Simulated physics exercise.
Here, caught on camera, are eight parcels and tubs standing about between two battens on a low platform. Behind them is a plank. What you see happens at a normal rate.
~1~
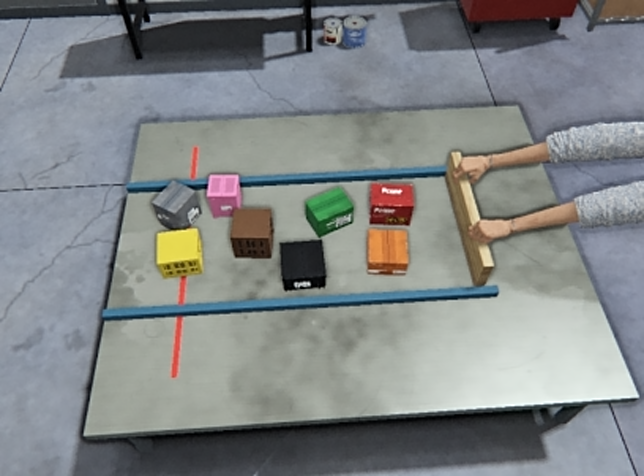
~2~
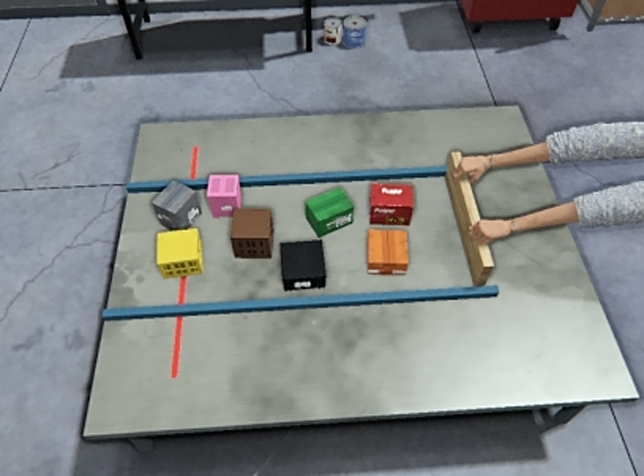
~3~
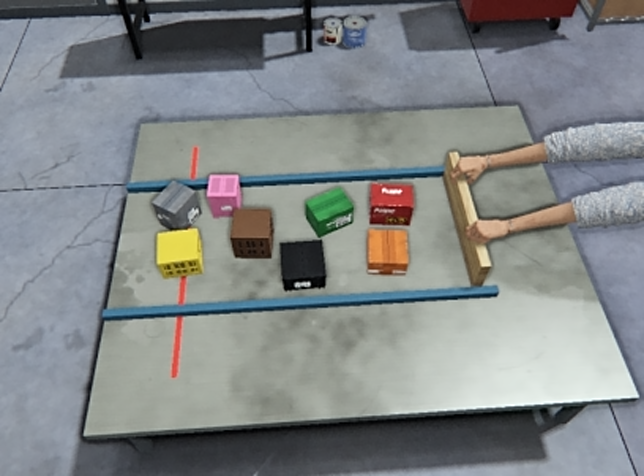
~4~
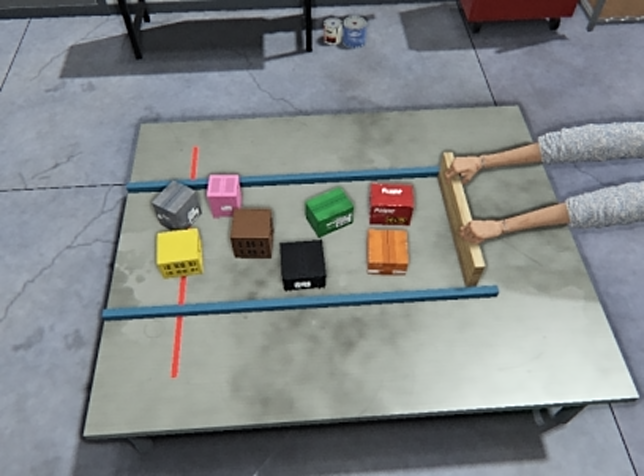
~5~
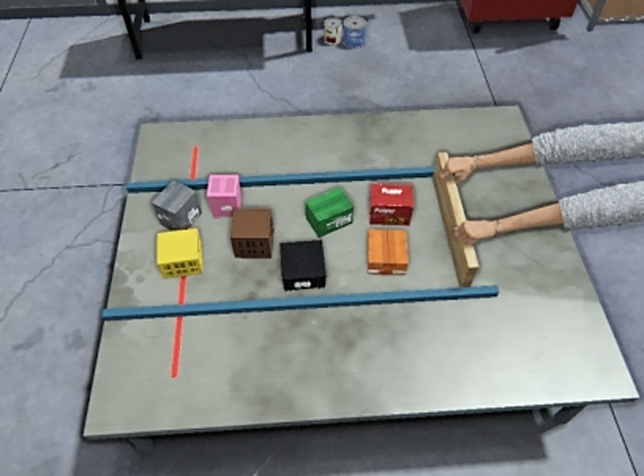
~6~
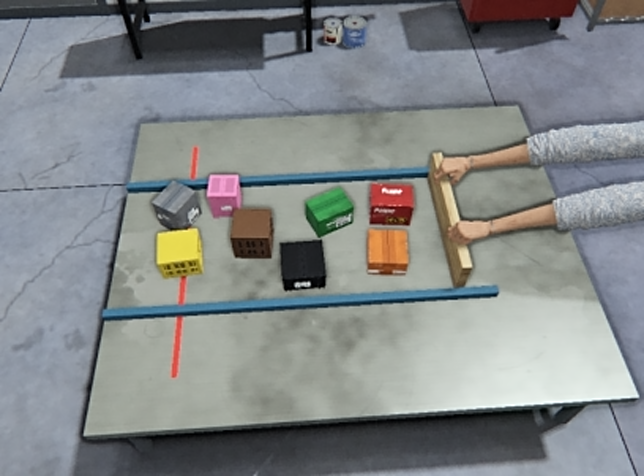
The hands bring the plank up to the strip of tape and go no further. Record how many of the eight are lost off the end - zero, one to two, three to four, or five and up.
Lost off the end: Three to four.
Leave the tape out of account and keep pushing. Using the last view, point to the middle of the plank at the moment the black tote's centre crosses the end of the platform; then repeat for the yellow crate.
With the black tote it sits around (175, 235), with the yellow crate around (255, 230).
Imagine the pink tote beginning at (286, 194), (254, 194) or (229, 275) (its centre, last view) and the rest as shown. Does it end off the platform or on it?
Place by place, it is safe; is safe; goes off the edge.
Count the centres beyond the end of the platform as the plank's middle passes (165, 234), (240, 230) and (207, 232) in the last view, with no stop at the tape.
Taking the three positions in turn, the counts come to 5, 1 and 3.
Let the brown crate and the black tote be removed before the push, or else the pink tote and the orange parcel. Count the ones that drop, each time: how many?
First try 1, second try 1.
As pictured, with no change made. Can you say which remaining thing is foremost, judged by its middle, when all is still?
It's the green parcel.
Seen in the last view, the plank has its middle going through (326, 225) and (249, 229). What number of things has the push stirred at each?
The counts are 5 and 8.
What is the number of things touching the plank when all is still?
3 end up touching it.
Soon after, none off yet; grey parcel at rest near (178, 208); yellow crate at rest near (180, 254); pink tote at rest near (225, 197).
By the end, the number that fall off is three or four; fallen, brown crate, yellow crate and grey parcel.
